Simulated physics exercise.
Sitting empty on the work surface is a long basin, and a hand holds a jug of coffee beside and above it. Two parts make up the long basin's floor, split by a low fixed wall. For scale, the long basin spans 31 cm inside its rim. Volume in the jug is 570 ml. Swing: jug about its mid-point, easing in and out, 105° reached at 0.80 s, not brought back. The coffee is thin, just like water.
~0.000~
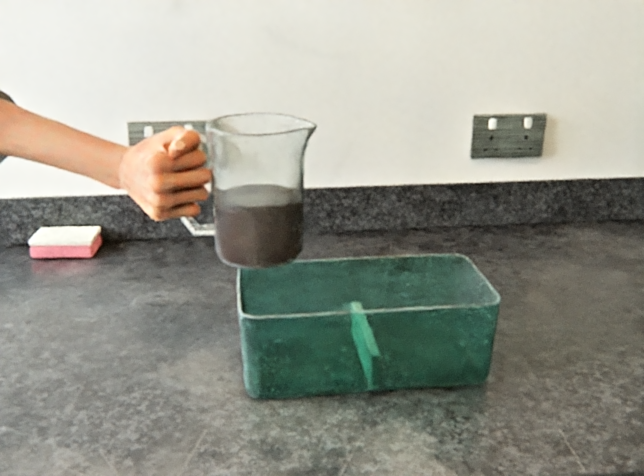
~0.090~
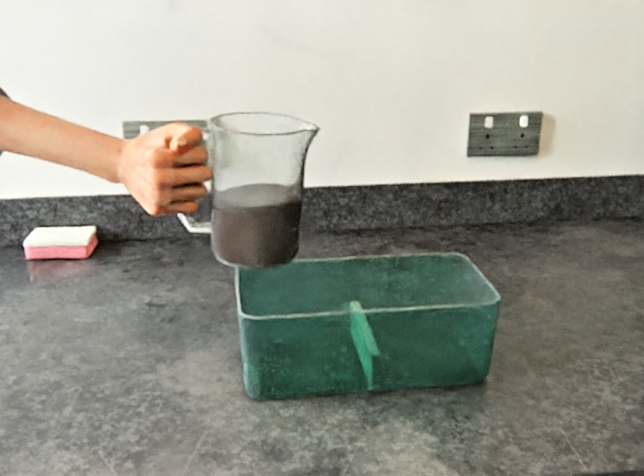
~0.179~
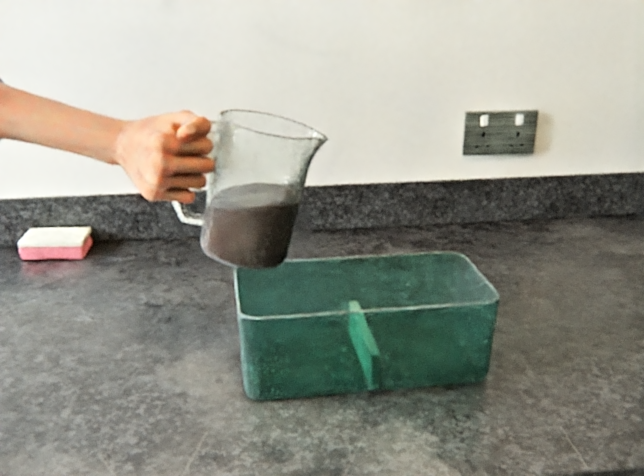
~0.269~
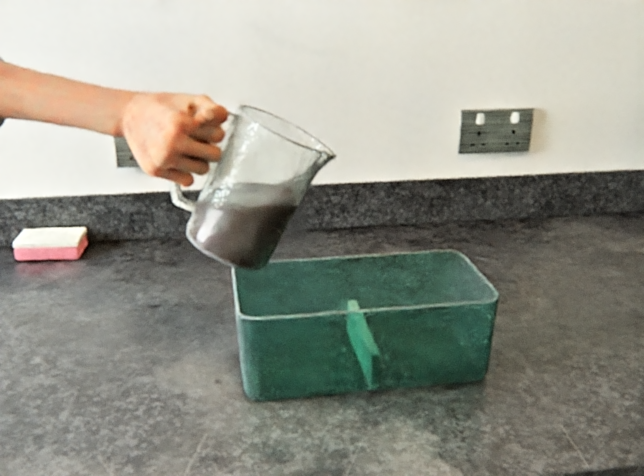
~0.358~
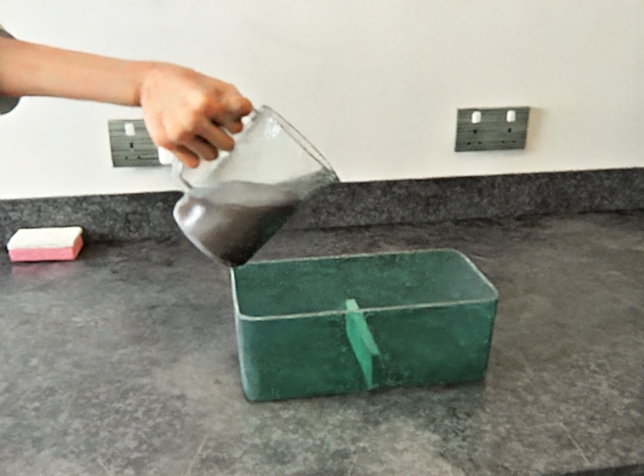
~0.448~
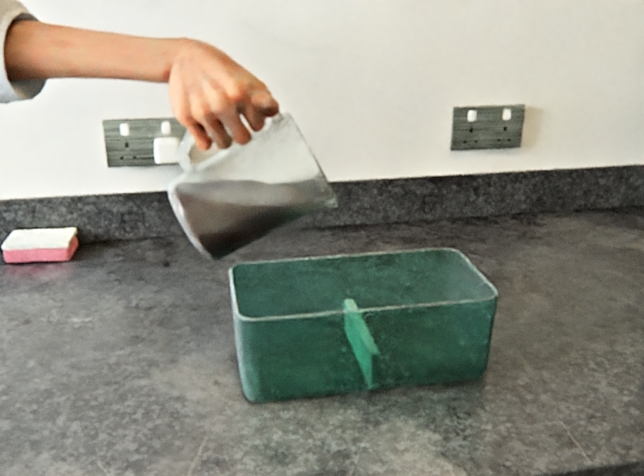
A dark grey, mottled worktop runs along a pale wall with sockets, seen from the front and slightly above, the view drifting very slightly. A hand reaching in from the left holds a clear jug of dark coffee above the left end of an empty green basin, with a pink and white sponge farther left. The hand steadily tilts the jug rightward to a steep lean, the coffee shifting inside.
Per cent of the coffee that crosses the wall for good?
67 per cent.
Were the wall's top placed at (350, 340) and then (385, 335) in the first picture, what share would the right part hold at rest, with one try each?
First try about 90 %, second try about 20 %.
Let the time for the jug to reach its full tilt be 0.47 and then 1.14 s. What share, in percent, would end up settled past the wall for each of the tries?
Some 60 and 70 per cent, in that order.
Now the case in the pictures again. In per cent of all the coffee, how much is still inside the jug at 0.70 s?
Roughly 68 percent.
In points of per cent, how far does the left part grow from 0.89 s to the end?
About 12 percent, give or take.
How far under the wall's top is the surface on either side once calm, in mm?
38 mm left, 28 mm right.
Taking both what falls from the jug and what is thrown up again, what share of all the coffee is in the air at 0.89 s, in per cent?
Around 12 per cent of the liquid is in flight.
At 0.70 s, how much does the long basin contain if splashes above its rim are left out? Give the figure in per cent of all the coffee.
Around 12%.
Then, 0.70 s in, the tilt is 101° and 67 per cent is still to pour, 6 is left of the wall and 6 right of it.
Then, 0.89 s in, the tilt is 105° and 23 per cent is still to pour, 19 is left of the wall and 47 right of it.
Then, 1.09 s in, the tilt is 105° and 5 per cent is still to pour, 26 is left of the wall and 65 right of it.
Then, 1.30 s in, the tilt is 105° and 0 per cent is still to pour, 31 is left of the wall and 67 right of it.
Finally, 32 per cent lies left of the wall, 67 right of it and 1 outside.
